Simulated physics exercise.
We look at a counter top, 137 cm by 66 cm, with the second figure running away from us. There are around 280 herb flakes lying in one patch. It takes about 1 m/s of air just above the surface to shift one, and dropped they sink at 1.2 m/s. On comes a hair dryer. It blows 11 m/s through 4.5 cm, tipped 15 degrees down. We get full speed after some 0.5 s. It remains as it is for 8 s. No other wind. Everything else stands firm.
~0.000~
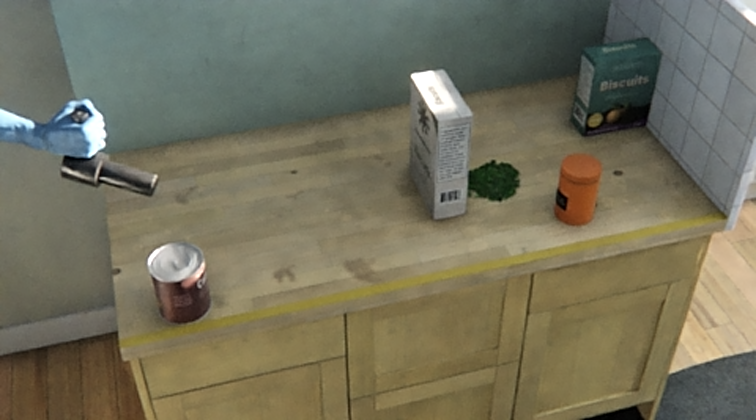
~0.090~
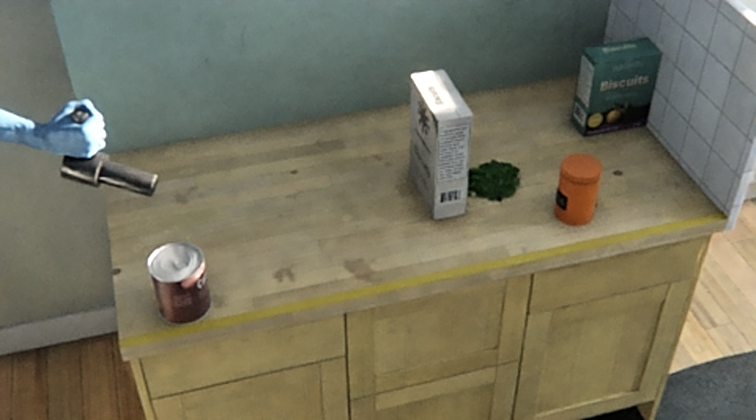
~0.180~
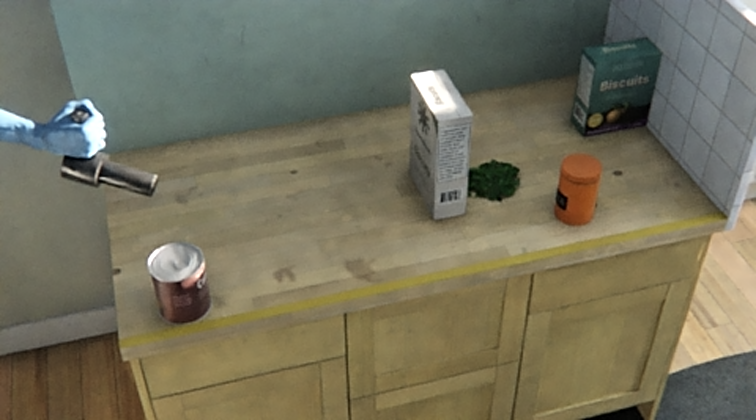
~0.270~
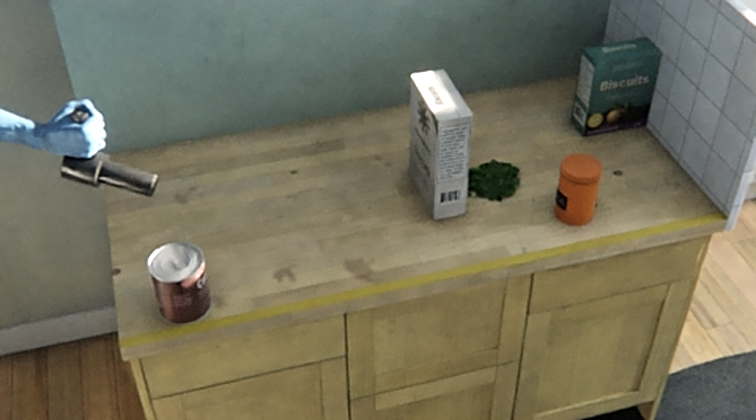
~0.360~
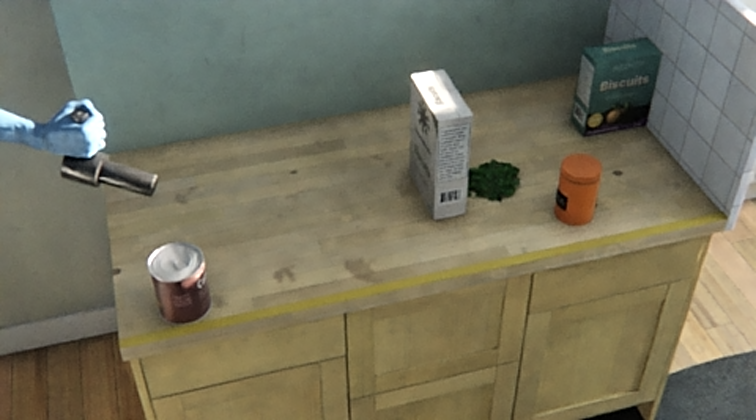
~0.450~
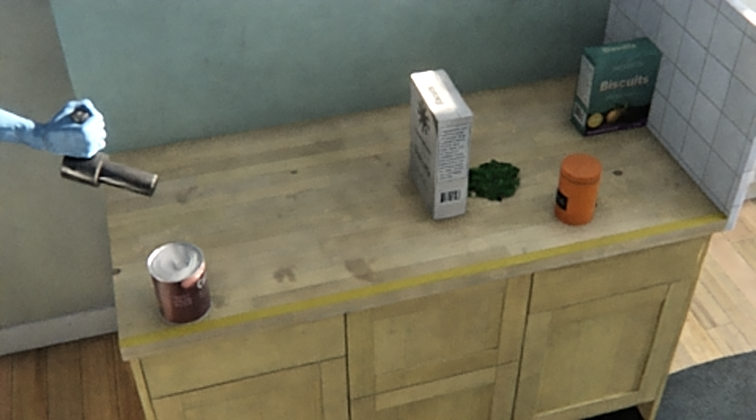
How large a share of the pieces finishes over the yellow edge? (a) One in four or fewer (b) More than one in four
(a) One in four or fewer.
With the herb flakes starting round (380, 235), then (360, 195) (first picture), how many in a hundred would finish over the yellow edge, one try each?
Taking the two spots in order, you'd get 90 percent and then 2 percent.
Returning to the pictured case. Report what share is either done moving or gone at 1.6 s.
I would put it at around 100 %.
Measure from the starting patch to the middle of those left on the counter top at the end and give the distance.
Around 0 cm, I reckon.
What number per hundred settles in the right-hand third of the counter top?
Near 40 per cent at the end.
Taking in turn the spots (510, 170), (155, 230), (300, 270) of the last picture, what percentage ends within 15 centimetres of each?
100 %, 0 %, 0 %.
After 1.6 s, 0 % are over the yellow edge; the middle of those still in play is near (490, 179); 95 % have settled or left.
After 2.6 s, 0 % are over the yellow edge; the middle of those still in play is near (490, 179); 95 % have settled or left.
After 4.4 s, 0 % are over the yellow edge; the middle of those still in play is near (490, 179); 96 % have settled or left.
After 8.0 s, at the end, 0 % are over the yellow edge; the middle of those still in play is near (490, 179).
